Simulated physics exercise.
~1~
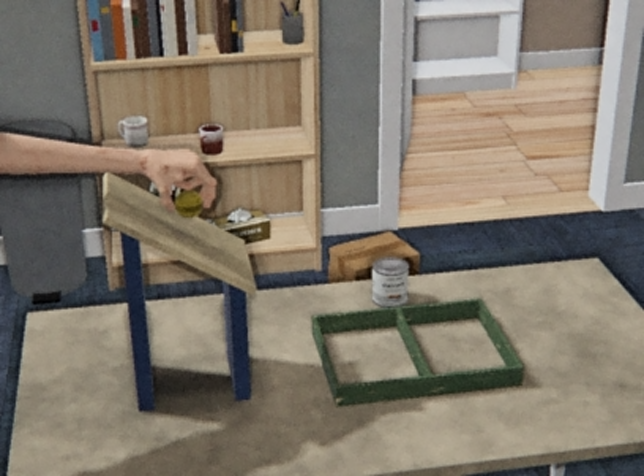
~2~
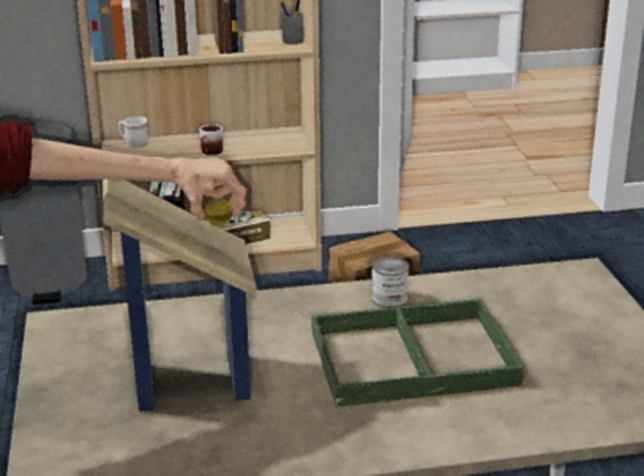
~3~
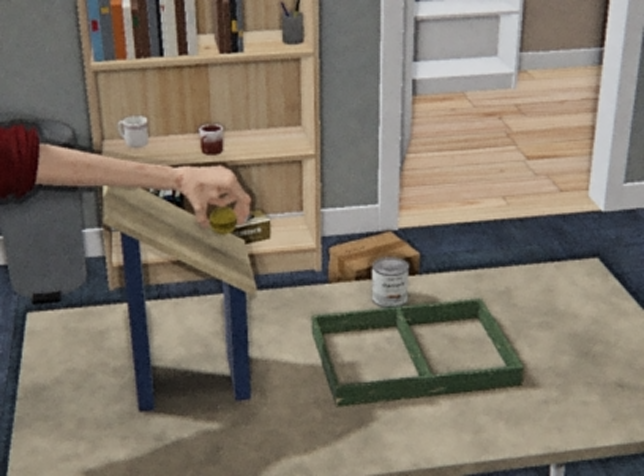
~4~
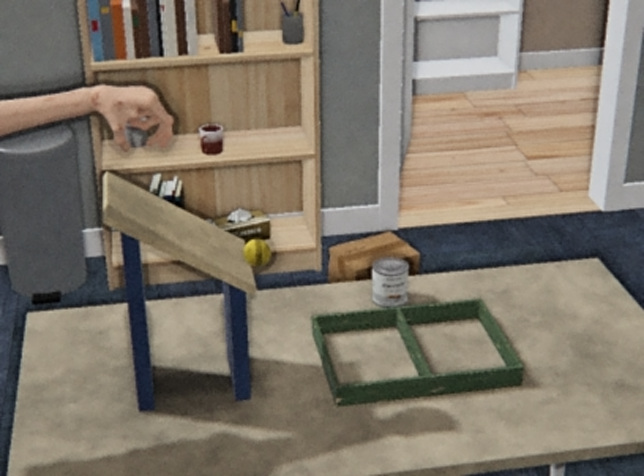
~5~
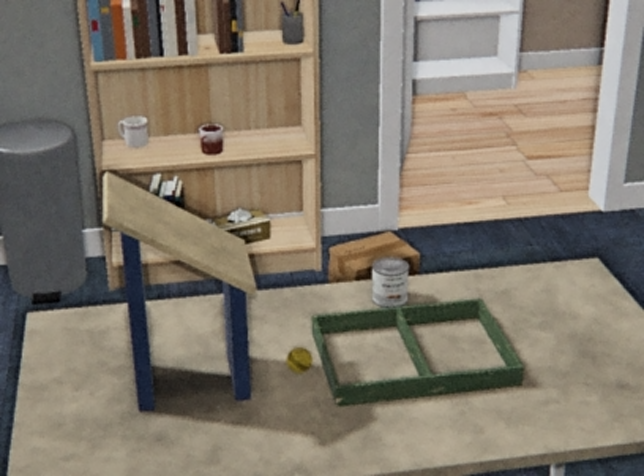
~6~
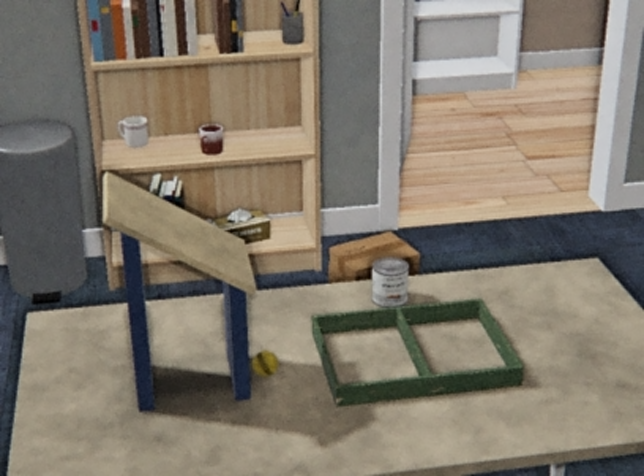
A yellow ball was moved right and lowered along a sloping board by a hand, which let go and drew back; the ball then dropped to the tabletop and moved back left, ending beside the board's leg, outside the green tray, while the white tin stayed put.
